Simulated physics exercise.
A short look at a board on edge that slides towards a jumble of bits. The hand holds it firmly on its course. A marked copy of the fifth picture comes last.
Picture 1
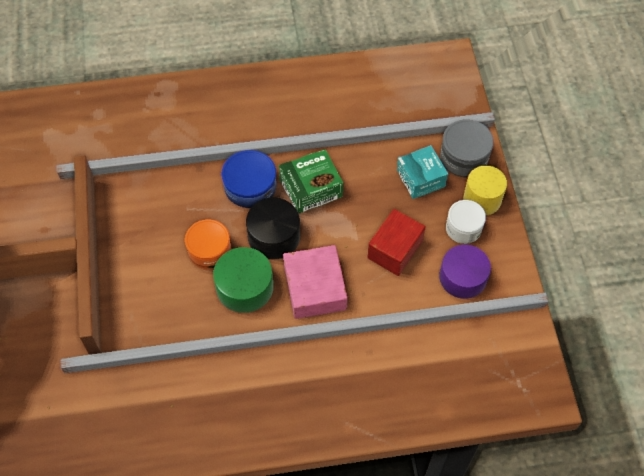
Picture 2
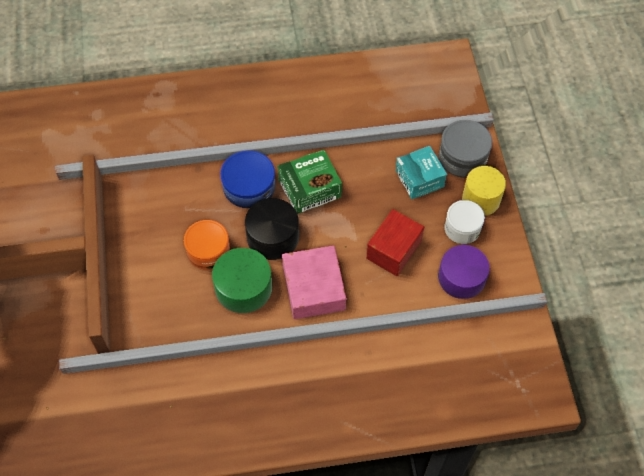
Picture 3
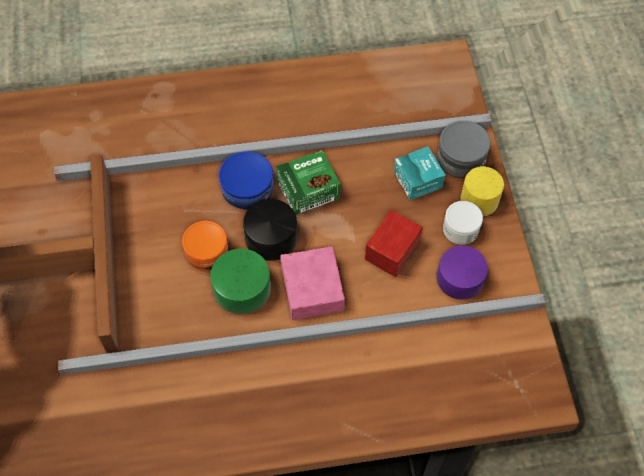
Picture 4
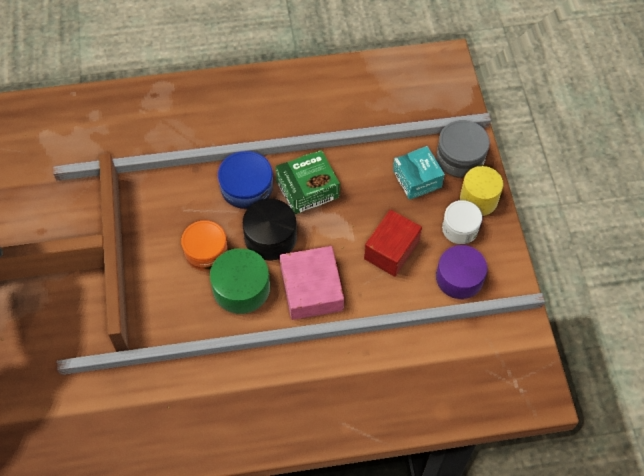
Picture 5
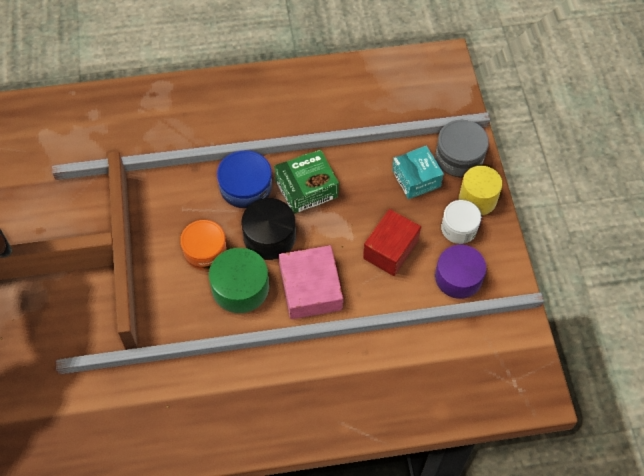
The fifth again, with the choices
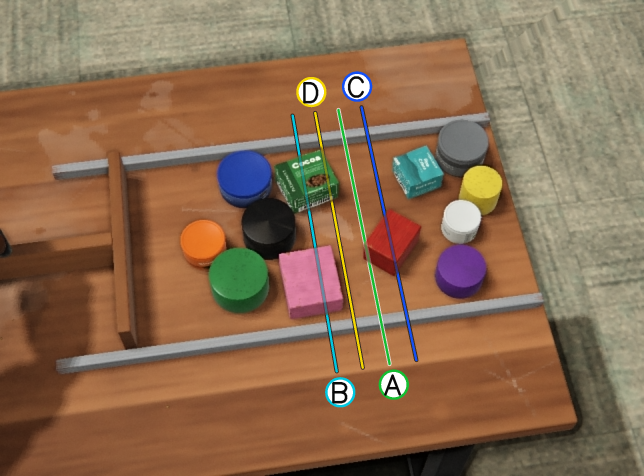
A wooden board standing on edge, joined to a wooden bar at its left, slides slowly and steadily rightward between two grey rails on a brown tabletop seen from above. Orange, green, blue and black round pieces sit nearest it, beside a green packet and pink block, with red, teal, white, purple, yellow and grey items further right. The board narrows the gap to the orange piece while the objects stay put.
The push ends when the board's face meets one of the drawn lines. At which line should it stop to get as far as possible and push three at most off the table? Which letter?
It should halt at C.
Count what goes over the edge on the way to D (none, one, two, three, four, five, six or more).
The count is none.
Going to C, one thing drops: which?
The grey jar goes over.
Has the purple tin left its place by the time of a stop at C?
Yes.
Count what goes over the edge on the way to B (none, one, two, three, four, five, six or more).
In all, none.
On the marked copy, A at (362, 228); B at (313, 234); C at (387, 224); D at (337, 231).
With C. Early on, board (216, 224); pink block (315, 283); green packet (312, 178).
Further on, board (311, 212); turquoise packet (427, 171); red block (423, 227).
At the end, board (384, 203); grey jar over the edge; yellow pot (510, 183); one fallen.
As for the rest, A is within the limit but short; B is within the limit but short; D is within the limit but short.
